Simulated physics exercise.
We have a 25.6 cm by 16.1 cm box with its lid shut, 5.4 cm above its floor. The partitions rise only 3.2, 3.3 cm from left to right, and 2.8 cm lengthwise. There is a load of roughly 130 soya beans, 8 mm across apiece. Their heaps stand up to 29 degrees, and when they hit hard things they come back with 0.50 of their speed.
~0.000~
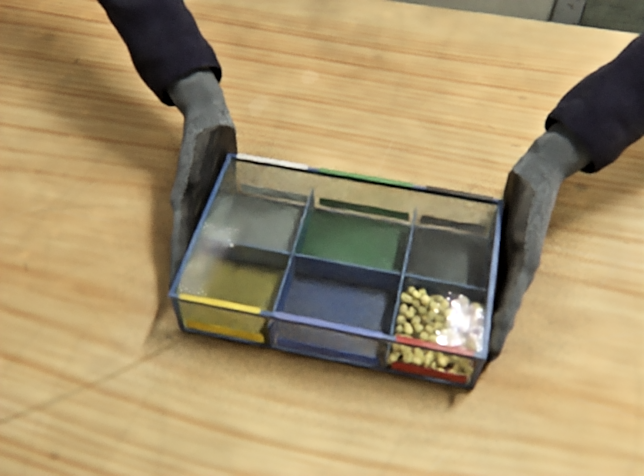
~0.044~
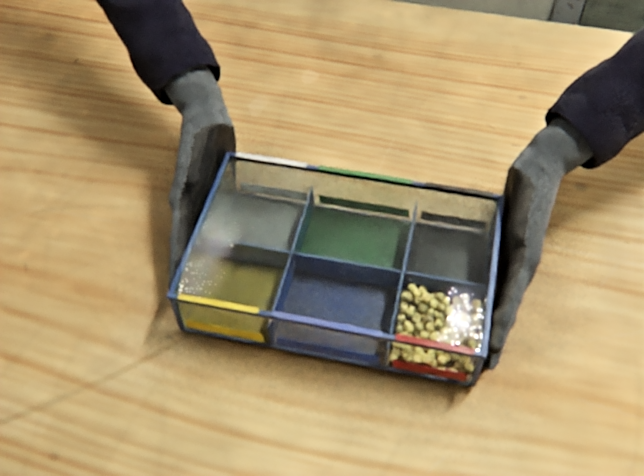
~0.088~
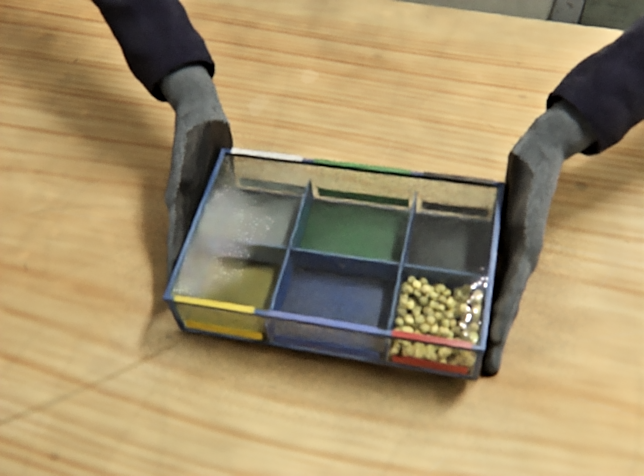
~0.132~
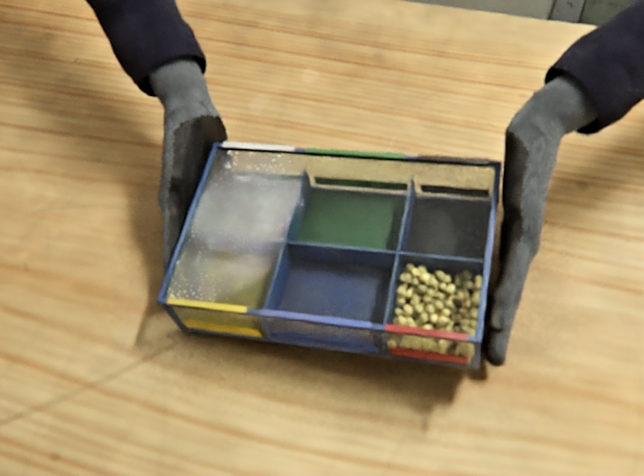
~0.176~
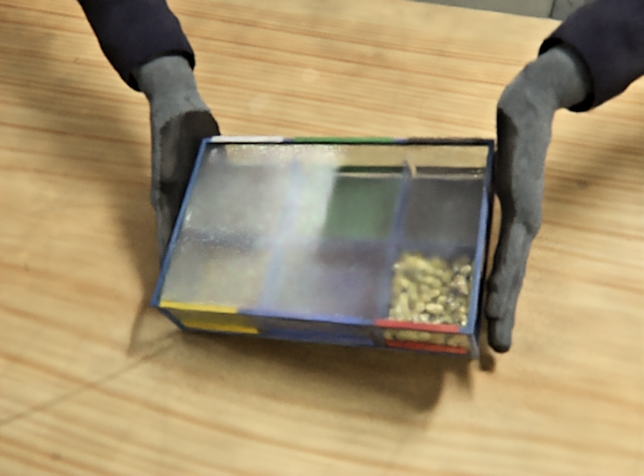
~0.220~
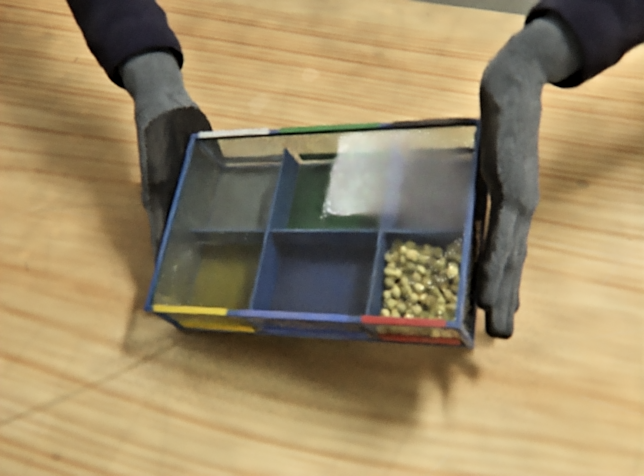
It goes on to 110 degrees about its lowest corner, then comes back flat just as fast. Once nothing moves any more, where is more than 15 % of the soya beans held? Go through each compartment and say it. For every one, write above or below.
Red above, blue above, green below, yellow above, white below, black below.
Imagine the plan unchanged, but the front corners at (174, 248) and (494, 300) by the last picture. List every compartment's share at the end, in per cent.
In per cent, the final split is red 0, blue 0, green 35, yellow 0, white 5, black 60.
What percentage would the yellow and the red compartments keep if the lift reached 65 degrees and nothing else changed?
Yellow: 0, red: 80 (per cent).
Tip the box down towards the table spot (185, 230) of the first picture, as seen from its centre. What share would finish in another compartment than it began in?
Estimate: Some 100 per cent.
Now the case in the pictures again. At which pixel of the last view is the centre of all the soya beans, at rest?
Close to pixel (298, 328).
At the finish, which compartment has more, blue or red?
Go with red, that one ends with more.
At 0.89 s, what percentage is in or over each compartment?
Red 65; blue 35; green 0; yellow 5; white 0; black 0.
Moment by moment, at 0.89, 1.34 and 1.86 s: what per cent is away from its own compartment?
I'd put the three at close to 35, 60 and 65.
After 0.89 s, tilt 109 degrees; red 65 %, blue 35 %, yellow 5 %.
After 1.34 s, tilt 46 degrees; red 40 %, blue 25 %, yellow 40 %.
Then, at 1.86 s, tilt 0 degrees; red 35 %, blue 25 %, yellow 40 %.
At rest (2.3 s), red 35 %, blue 25 %, green 0 %, yellow 40 %, white 0 %, black 0 %.
